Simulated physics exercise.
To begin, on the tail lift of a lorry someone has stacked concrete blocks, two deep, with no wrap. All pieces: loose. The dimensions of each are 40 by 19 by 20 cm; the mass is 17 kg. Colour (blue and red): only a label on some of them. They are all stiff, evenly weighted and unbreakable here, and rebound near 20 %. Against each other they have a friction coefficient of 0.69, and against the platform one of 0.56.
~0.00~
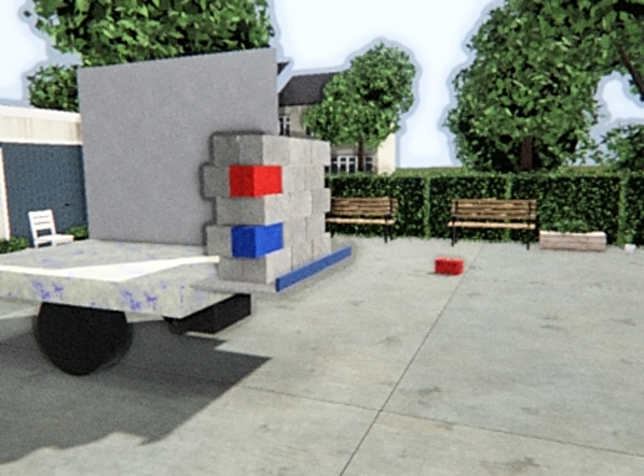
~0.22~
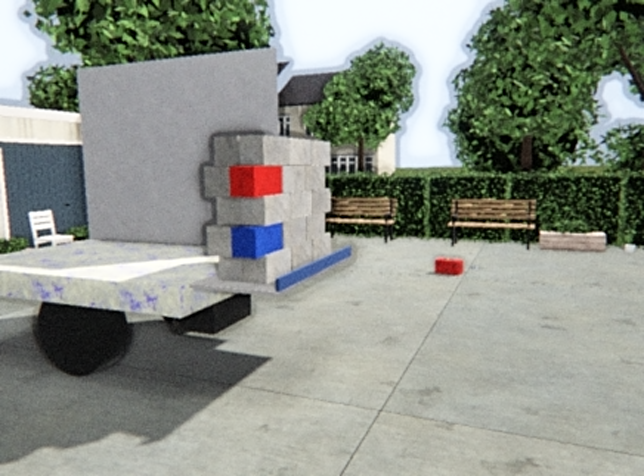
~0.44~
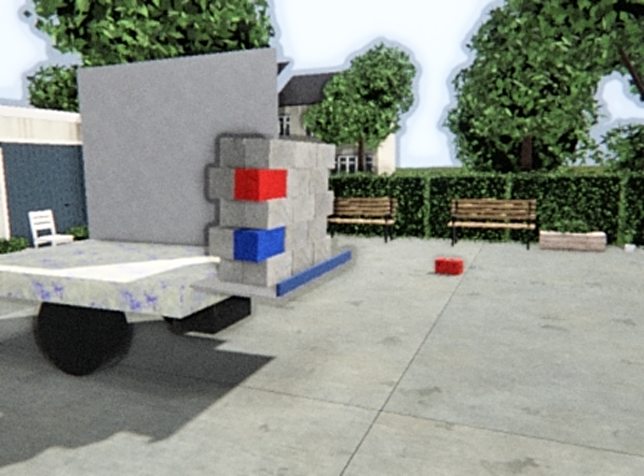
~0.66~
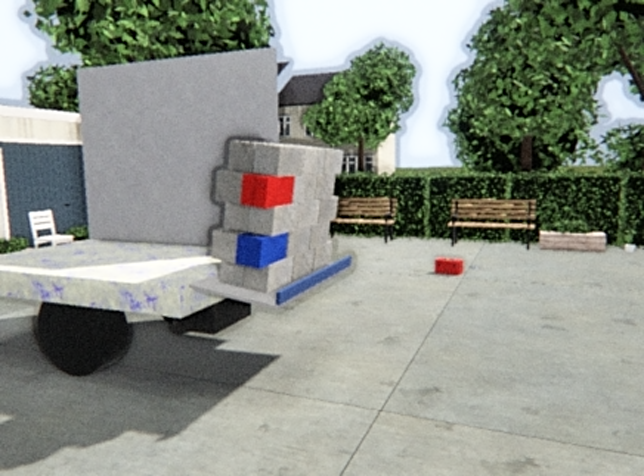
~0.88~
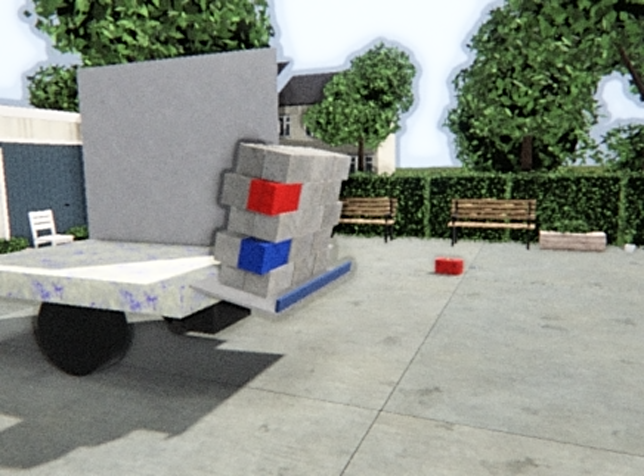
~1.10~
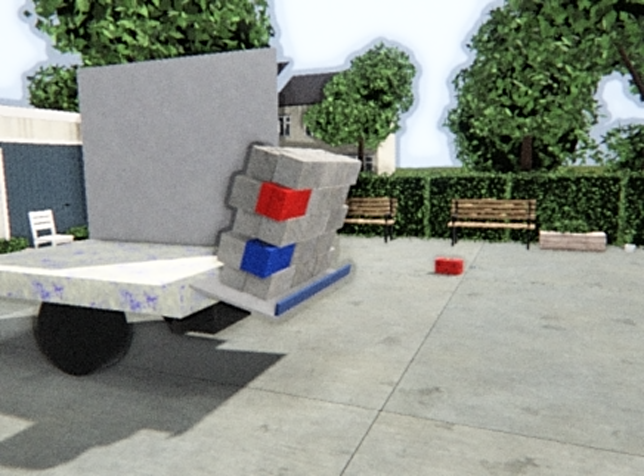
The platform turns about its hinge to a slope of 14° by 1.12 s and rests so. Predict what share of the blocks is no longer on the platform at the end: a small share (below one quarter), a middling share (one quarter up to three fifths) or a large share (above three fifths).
A large share.
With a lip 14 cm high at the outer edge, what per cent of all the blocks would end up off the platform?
70 %.
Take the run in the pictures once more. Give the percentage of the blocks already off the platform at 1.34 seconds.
By then, 0 per cent.
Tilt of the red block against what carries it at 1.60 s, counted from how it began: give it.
I'd estimate close to 50°.
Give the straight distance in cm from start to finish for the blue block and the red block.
Net displacement (cm): Blue = 110; red = 180.
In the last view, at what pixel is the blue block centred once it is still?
Roughly at (321, 388).
By 1.34 s, slope 14°; none of the 30 blocks off the platform, 30 disturbed; red block tilted 17°; blue block tilted 17°.
By 1.60 s, slope 14°; 15 of the 30 blocks off the platform; blue block tilted 48°; red block tilted 47°, 17 cm lower.
By 1.88 s, slope 14°; 21 of the 30 blocks off the platform; blue block on its side; red block on its side.
When it is over (2.4 s), slope 14°; 21 of the 30 blocks off the platform; blue block on its side; red block on its side. That is 70 per cent. In pixels of the last frame, middles, blue block near (321, 388), red block near (417, 402).
